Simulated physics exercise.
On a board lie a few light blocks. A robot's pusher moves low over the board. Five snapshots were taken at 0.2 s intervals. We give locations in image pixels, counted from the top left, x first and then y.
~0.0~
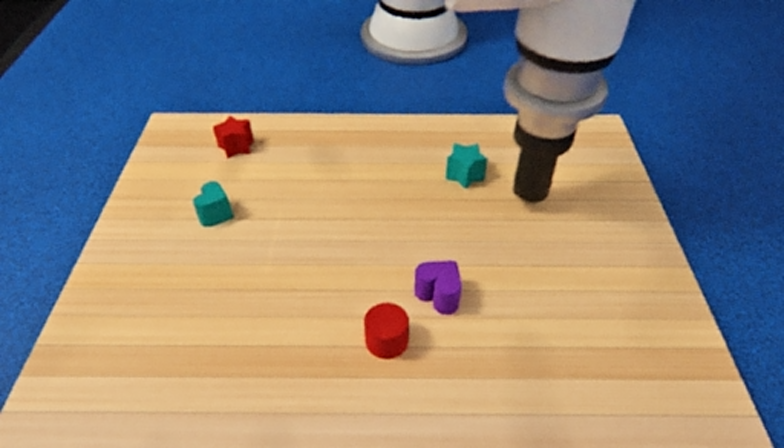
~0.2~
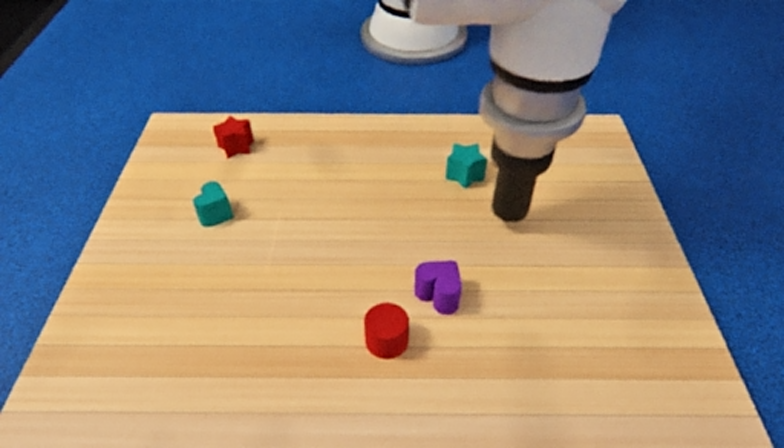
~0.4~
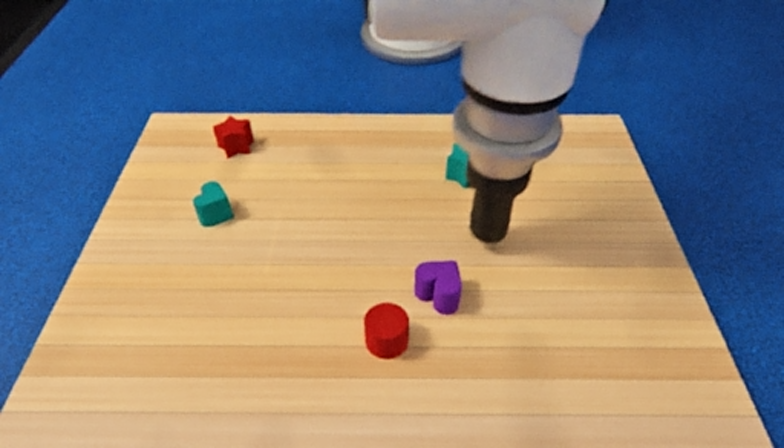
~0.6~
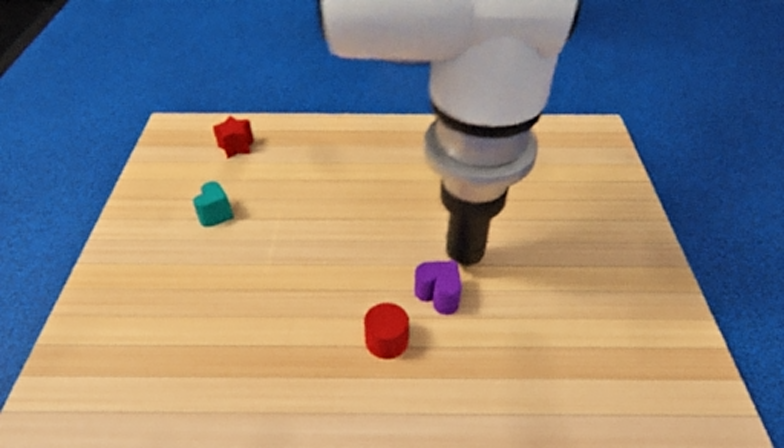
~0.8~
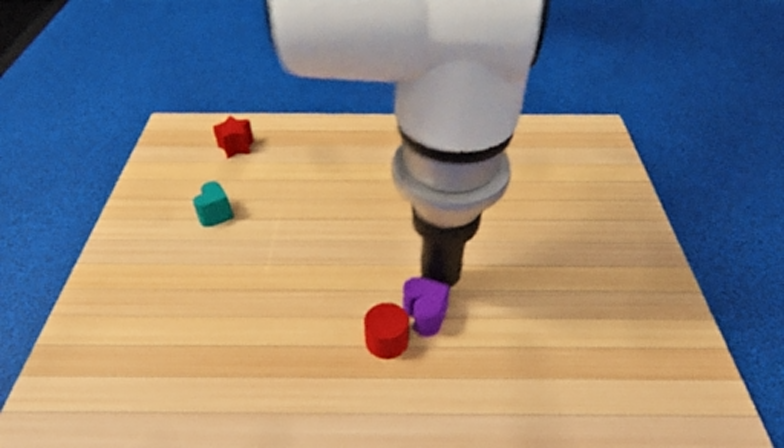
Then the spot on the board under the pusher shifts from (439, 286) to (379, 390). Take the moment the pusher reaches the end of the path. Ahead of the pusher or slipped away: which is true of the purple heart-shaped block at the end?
The pusher keeps it before itself.
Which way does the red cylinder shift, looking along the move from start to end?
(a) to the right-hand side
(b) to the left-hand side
a - to the right-hand side.
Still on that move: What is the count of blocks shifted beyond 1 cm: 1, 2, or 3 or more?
The count is two.
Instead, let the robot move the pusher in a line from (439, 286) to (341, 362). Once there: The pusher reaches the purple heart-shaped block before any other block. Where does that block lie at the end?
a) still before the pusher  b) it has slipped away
It's b.
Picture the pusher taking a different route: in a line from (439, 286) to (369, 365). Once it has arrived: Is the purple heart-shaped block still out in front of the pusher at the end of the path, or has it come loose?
In the end it is beside or behind the pusher.
The first path, step by step. One third of the way, pusher at (423, 306); red cylinder at (367, 338); purple heart-shaped block at (409, 330).
Two thirds of the way, pusher at (402, 342); red cylinder at (338, 360); purple heart-shaped block at (388, 370).
At the end, pusher at (378, 379); red cylinder at (330, 366); purple heart-shaped block at (371, 414), turned 20° anticlockwise.
